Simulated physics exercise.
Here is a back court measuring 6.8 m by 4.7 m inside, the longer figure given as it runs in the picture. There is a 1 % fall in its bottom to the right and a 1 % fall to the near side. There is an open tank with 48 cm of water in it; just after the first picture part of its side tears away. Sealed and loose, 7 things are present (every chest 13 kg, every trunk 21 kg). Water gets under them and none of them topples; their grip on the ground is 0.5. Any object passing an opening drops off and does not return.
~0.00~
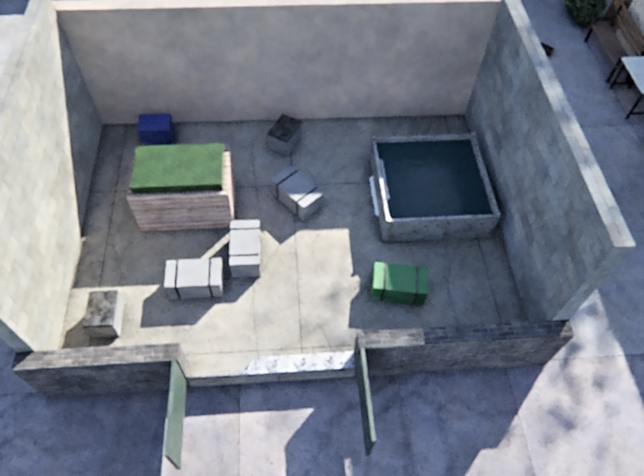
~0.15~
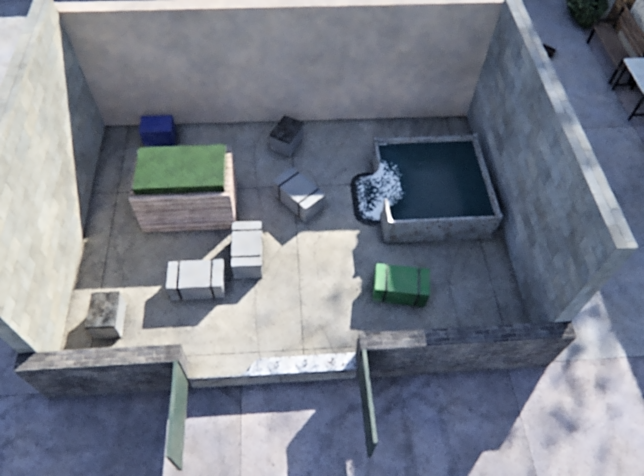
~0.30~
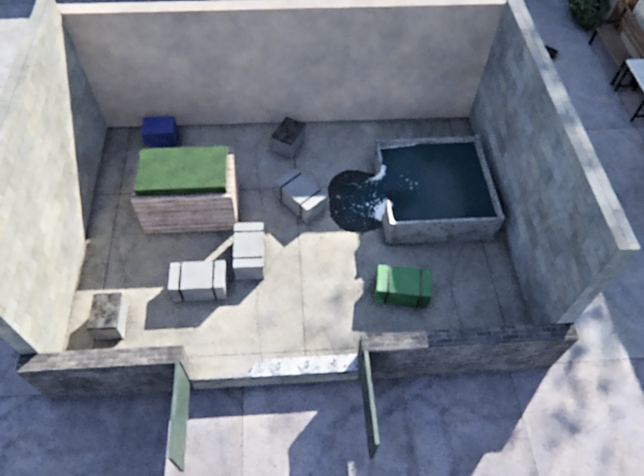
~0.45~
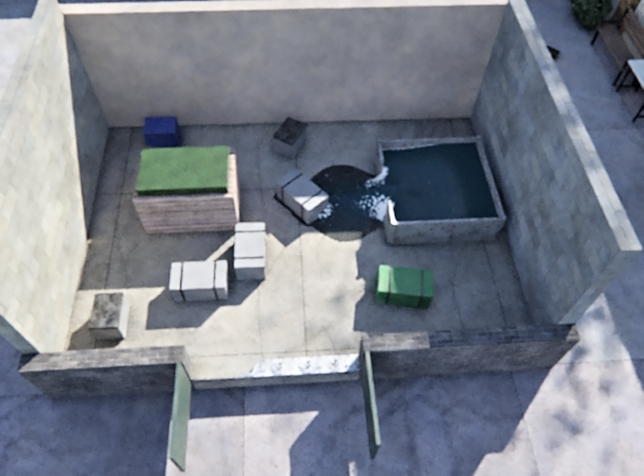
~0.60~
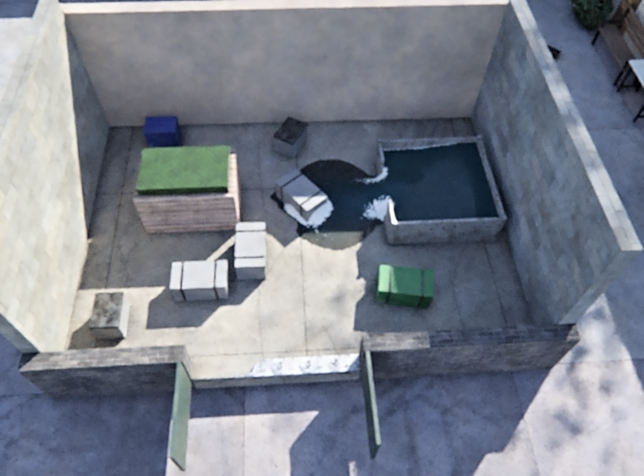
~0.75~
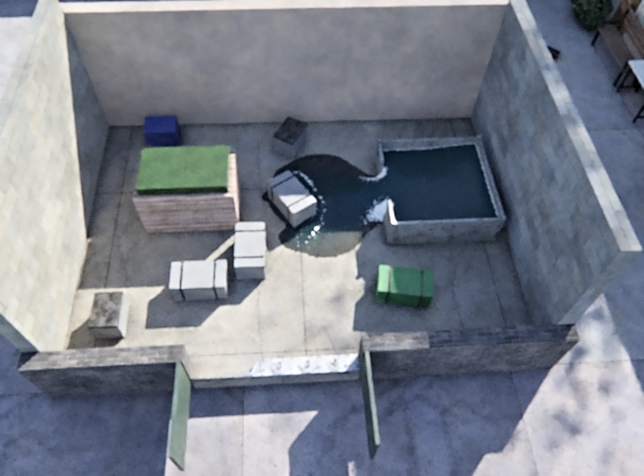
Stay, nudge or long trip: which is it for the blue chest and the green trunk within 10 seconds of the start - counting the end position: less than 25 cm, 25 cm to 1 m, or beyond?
Final distance check: The blue chest winds up far off and the green trunk remains essentially put.
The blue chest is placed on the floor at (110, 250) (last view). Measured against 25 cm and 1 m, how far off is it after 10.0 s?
Outcome: It is taken a long way.
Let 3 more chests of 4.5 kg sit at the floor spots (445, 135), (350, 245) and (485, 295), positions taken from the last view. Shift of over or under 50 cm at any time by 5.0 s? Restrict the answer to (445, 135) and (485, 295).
So it goes behind the line, then behind the line.
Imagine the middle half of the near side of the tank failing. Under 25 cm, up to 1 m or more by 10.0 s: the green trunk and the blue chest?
Outcome - green trunk: Long-distance displacement, blue chest: No real movement.
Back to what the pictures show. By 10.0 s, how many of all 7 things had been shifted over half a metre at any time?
I make that 6.
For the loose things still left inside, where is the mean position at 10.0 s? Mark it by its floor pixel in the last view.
It sits at about (235, 276).
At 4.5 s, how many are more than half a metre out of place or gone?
By then 5.
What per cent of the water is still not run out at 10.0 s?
76 % or so.
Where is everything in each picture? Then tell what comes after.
The blue chest at (154, 122) rests on the ground; the green trunk at (401, 277), on the bottom; 2.9 m2 under water; 0 of 7 have shifted, in the first frame.
The blue chest at (156, 124), on the bottom; the green trunk at (402, 279), on the bottom; water covers 3.3 m2; 0 of 7 have shifted, in the second frame.
The blue chest at (158, 125), on the bottom; the green trunk at (404, 280), on the bottom; water covers 3.8 m2; 0 of 7 have shifted, in the third frame.
The blue chest at (160, 125), on the bottom; the green trunk at (406, 281), on the bottom; 4.4 m2 under water; 0 of 7 have shifted, in the fourth frame.
The blue chest at (160, 125), on the bottom; the green trunk at (406, 280), on the bottom; water covers 5.1 m2; 0 of 7 have shifted, in the fifth frame.
The blue chest at (160, 124), on the bottom; the green trunk at (406, 280) rests on the ground; water covers 5.9 m2; 1 of 7 have shifted, in the sixth frame.
After 2.0 s the blue chest is near (160, 124), 0.0 m from its start, aground; the green trunk is near (406, 280), 0.0 m from its start, aground; 0 of 7 are out; 1 afloat.
After 4.5 s the blue chest is near (109, 157), 1.1 m from its start, afloat; the green trunk is near (406, 280), 0.0 m from its start, aground; 0 of 7 are out; 2 afloat.
After 7.0 s the blue chest is near (108, 253), 2.7 m from its start, aground; the green trunk is near (406, 280), 0.0 m from its start, aground; 0 of 7 are out; 1 afloat.
After 10.0 s the blue chest is near (112, 291), 3.3 m from its start, afloat; the green trunk is near (406, 280), 0.0 m from its start, aground; 0 of 7 are out; 2 afloat.
